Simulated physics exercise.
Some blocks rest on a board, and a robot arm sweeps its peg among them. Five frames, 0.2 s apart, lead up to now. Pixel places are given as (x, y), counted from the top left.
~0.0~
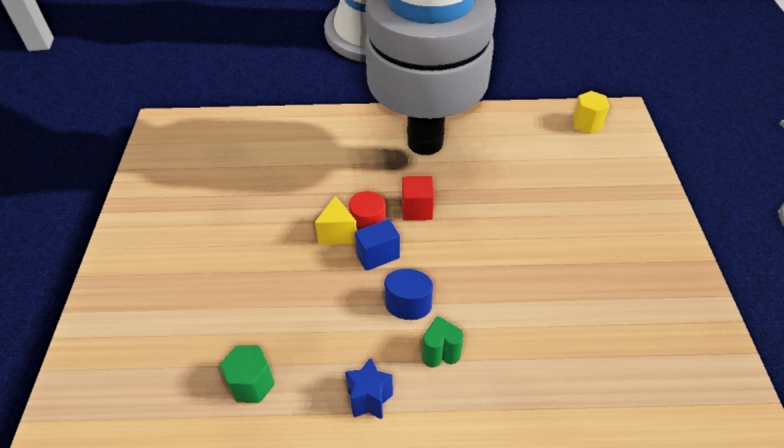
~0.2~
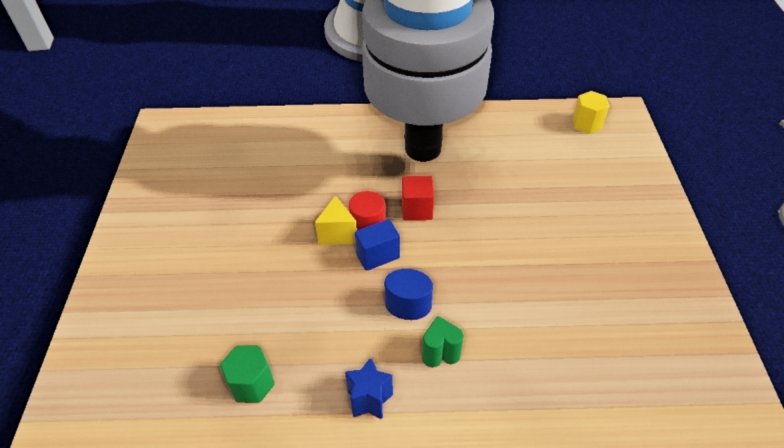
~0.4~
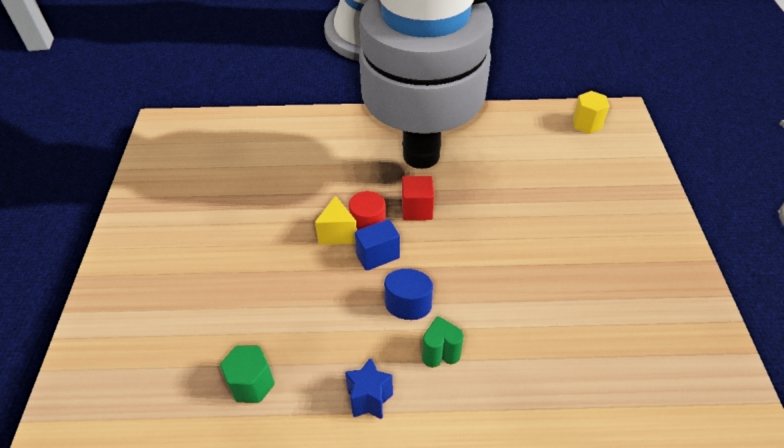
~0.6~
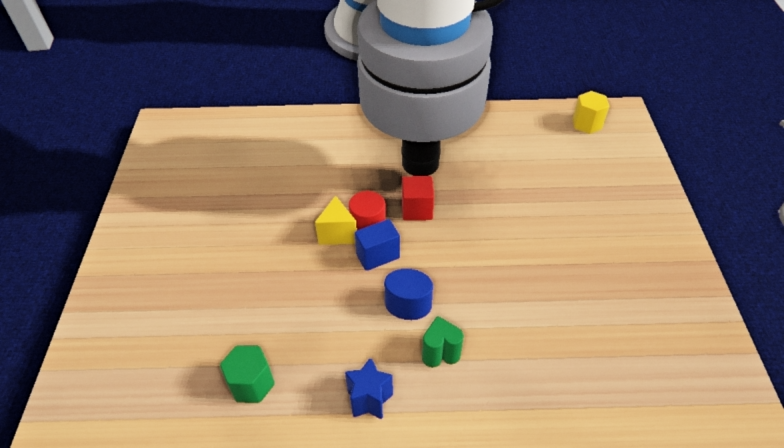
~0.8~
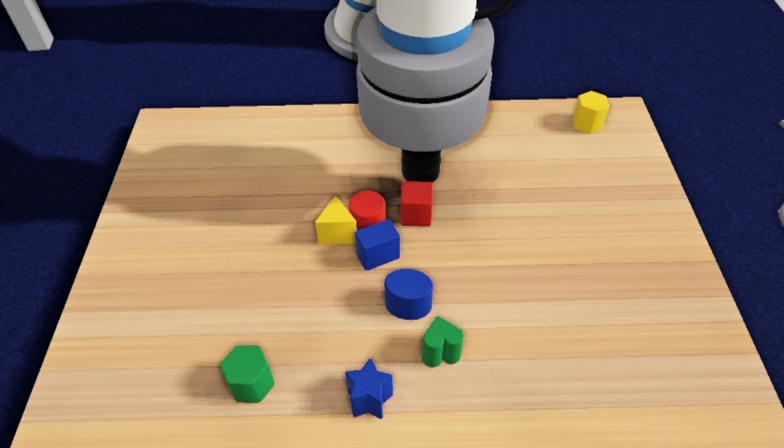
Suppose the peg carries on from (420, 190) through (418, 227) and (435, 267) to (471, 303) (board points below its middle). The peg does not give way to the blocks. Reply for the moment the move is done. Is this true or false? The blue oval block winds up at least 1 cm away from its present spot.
True - the claim holds.
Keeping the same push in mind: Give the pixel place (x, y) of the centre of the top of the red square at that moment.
The middle of its upper face will lie at (428, 288).
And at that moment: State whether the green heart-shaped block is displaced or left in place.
At the moment the path ends, the green heart-shaped block still stands where it did.
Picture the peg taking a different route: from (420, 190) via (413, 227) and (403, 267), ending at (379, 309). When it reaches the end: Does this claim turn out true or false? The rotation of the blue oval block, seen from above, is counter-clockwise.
It is true.
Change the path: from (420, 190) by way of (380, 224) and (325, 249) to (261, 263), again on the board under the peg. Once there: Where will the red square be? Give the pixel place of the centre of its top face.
I'd say the red square ends with its top centre at (406, 220).
The first path, step by step. One third of the way, peg (419, 212); blue rectangle (373, 239), turned 25° clockwise; red square (413, 233).
Two thirds of the way, peg (437, 251); blue rectangle (373, 239), turned 25° clockwise; blue oval block (406, 302), turned 30° clockwise; red square (423, 275), turned 30° clockwise.
At the end, peg (474, 288); red cylinder in place; blue rectangle (373, 239), turned 25° clockwise; blue oval block (402, 311), turned 45° clockwise; red square (428, 288), turned 50° clockwise; green heart-shaped block in place.
